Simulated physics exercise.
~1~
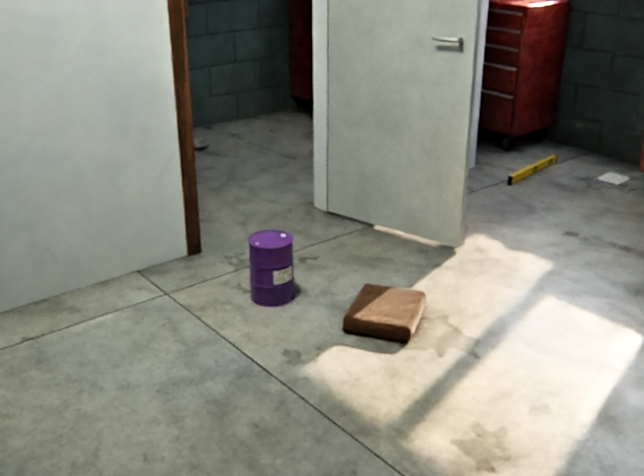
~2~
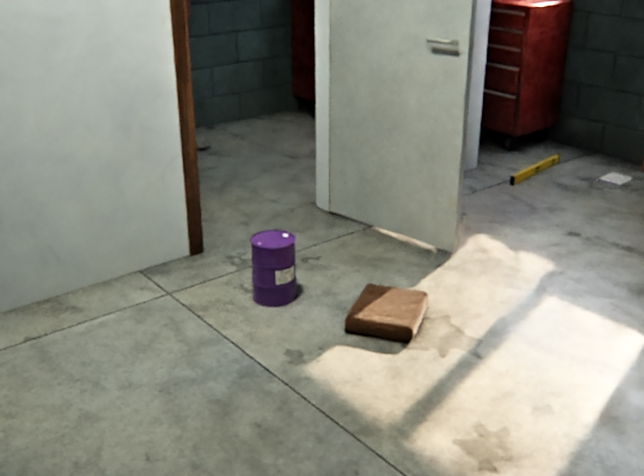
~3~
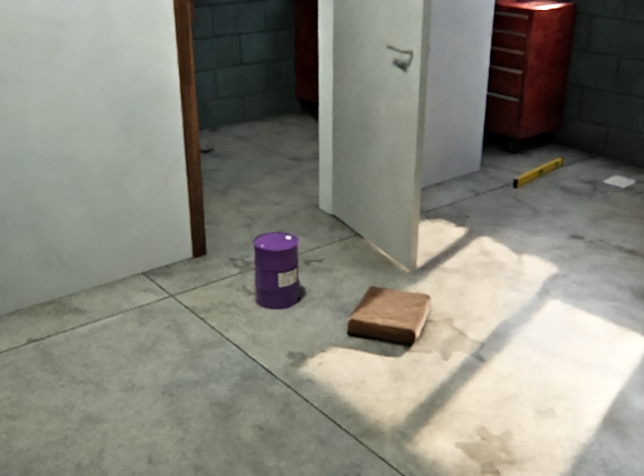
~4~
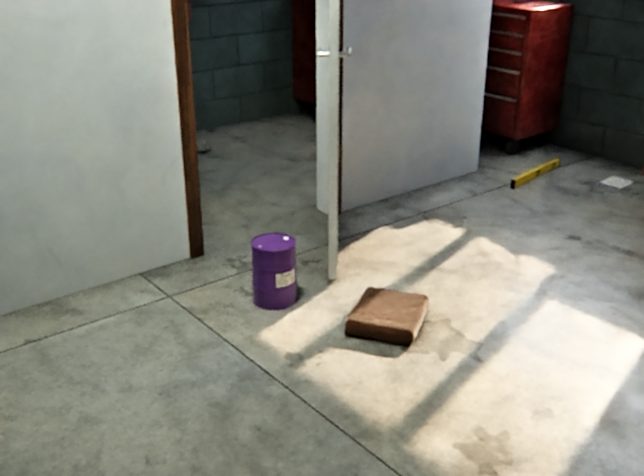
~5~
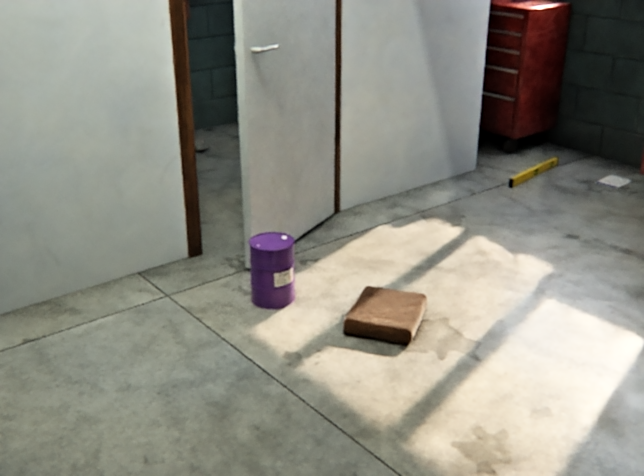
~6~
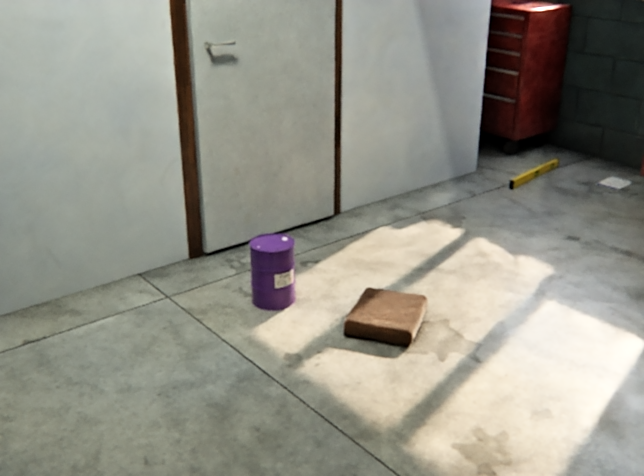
The clip shows a room with a concrete floor, a purple canister and a brown cushion near an open pale door. The door swings steadily leftward to its frame and ends fully closed, while the canister and cushion stay where they are.
